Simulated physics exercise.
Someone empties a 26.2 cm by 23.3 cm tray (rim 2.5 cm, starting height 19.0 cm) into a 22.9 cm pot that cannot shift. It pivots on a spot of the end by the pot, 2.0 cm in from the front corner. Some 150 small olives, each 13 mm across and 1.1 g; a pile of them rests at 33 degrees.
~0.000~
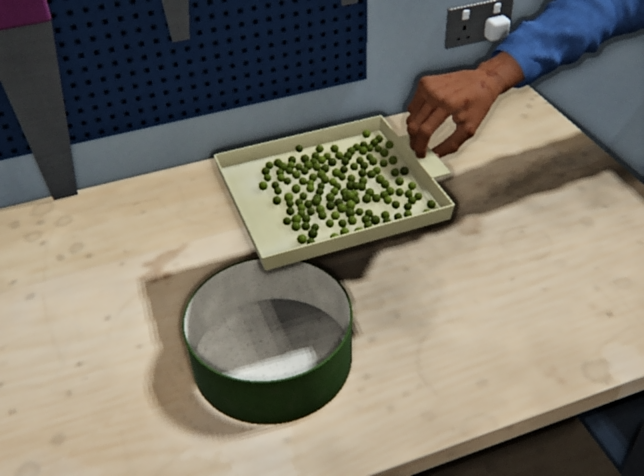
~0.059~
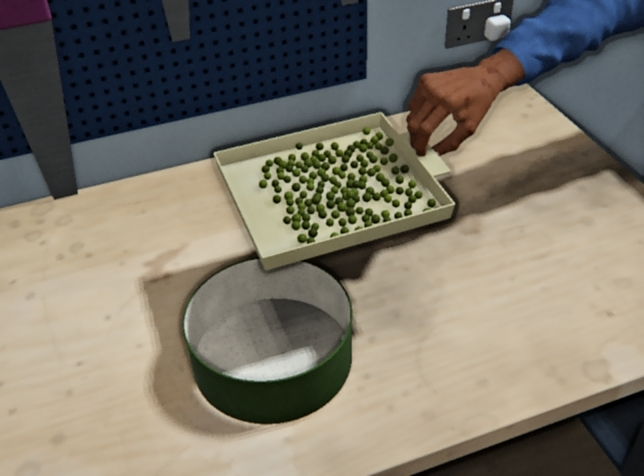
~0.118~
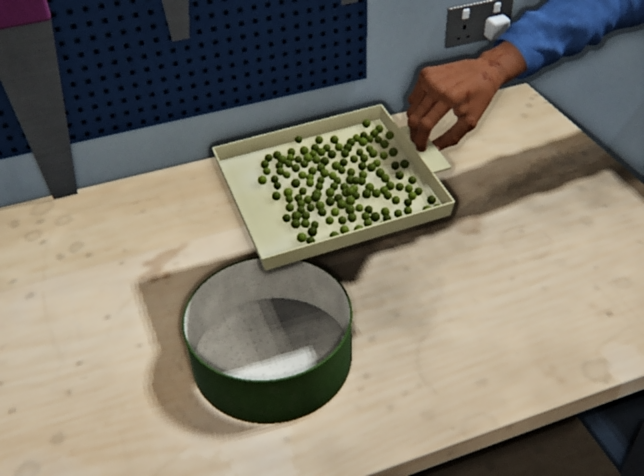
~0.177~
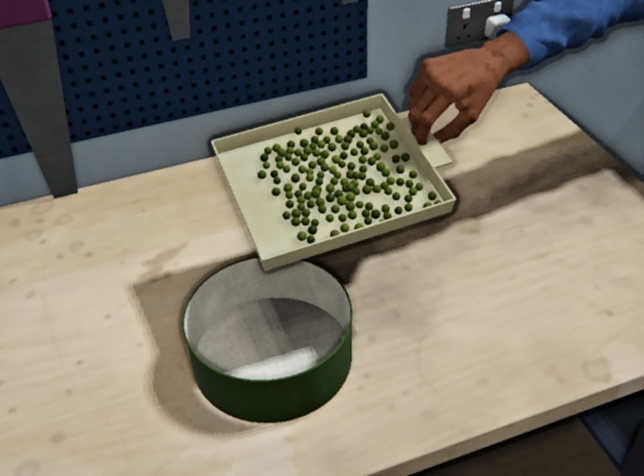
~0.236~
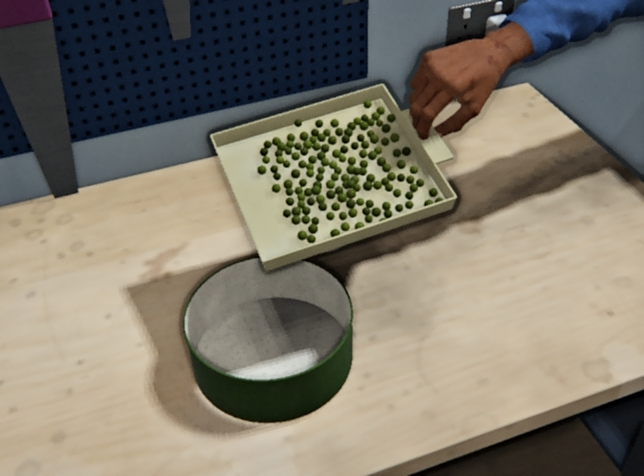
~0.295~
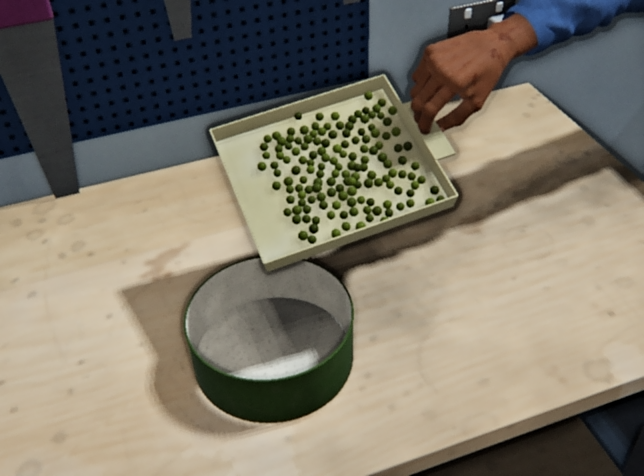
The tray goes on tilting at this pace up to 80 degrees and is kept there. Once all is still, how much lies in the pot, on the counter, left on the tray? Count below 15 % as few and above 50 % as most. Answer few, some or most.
Pot: Few, counter: Few, tray: Most.
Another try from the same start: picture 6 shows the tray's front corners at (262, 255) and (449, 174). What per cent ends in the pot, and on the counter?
Pot 0, counter 0.
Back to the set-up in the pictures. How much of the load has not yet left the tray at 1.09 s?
Some 100 per cent of the load.
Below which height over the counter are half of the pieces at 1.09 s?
Some 26 cm.
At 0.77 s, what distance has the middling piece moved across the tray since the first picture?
Some 7 cm.
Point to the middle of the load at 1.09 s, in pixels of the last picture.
At about (329, 203).
After 0.77 s, tilt 46 degrees; the tray holds 100 %, the pot 0 %.
After 1.09 s, tilt 67 degrees; the tray holds 100 %, the pot 0 %.
After 1.51 s, tilt 80 degrees; the tray holds 100 %, the pot 0 %.
By 1.8 s all is still; pot 0 %, counter 0 %, tray 100 %.
